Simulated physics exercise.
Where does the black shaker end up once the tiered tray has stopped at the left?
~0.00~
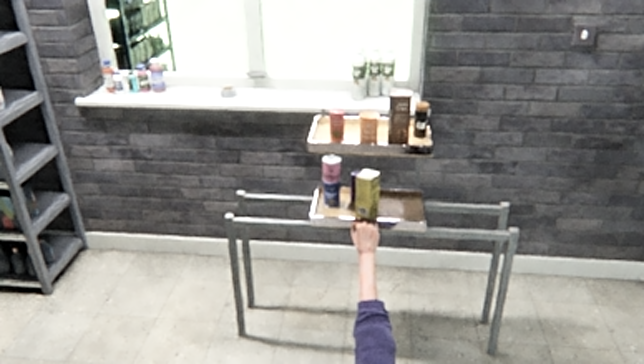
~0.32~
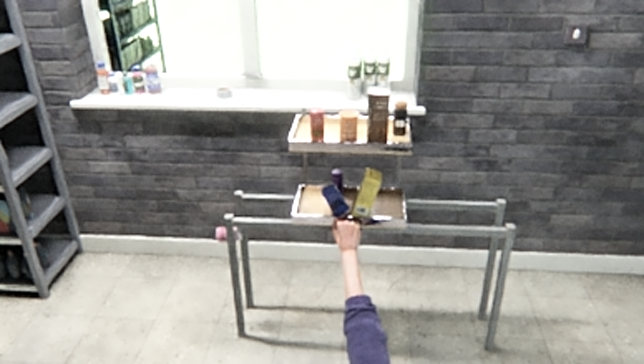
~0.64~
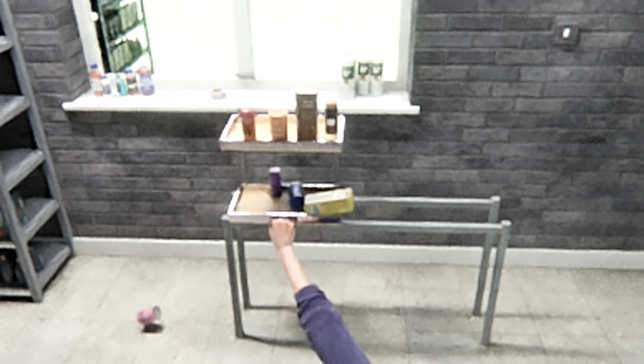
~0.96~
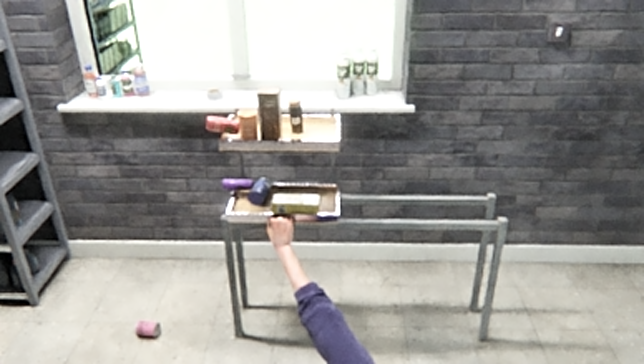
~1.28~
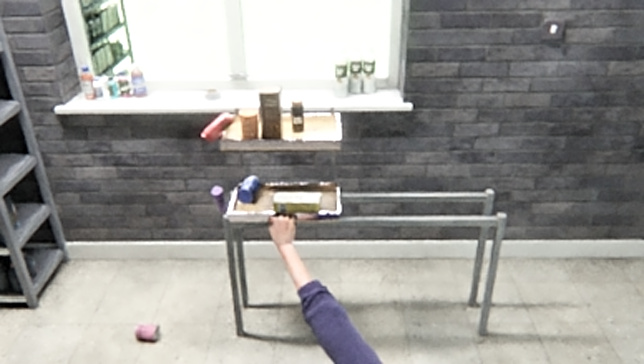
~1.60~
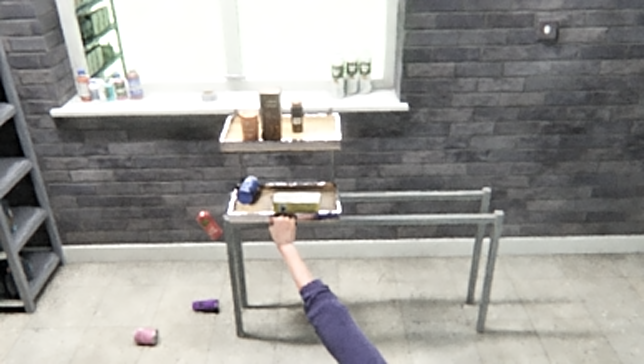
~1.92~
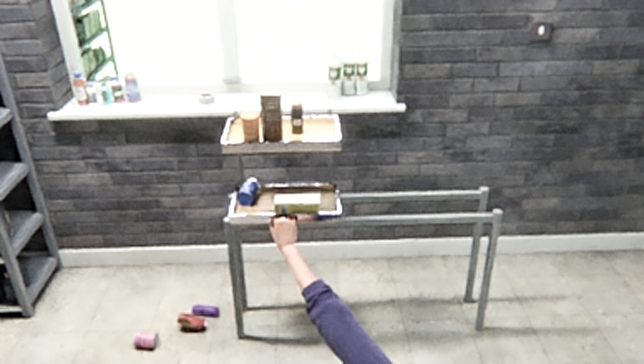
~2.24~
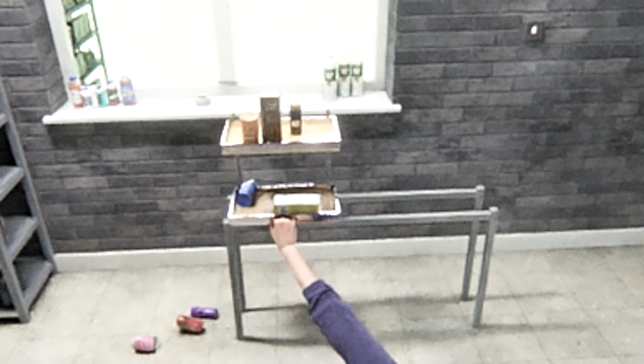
The black shaker is still on the upper level of the tray, standing upright beside the tall brown carton.
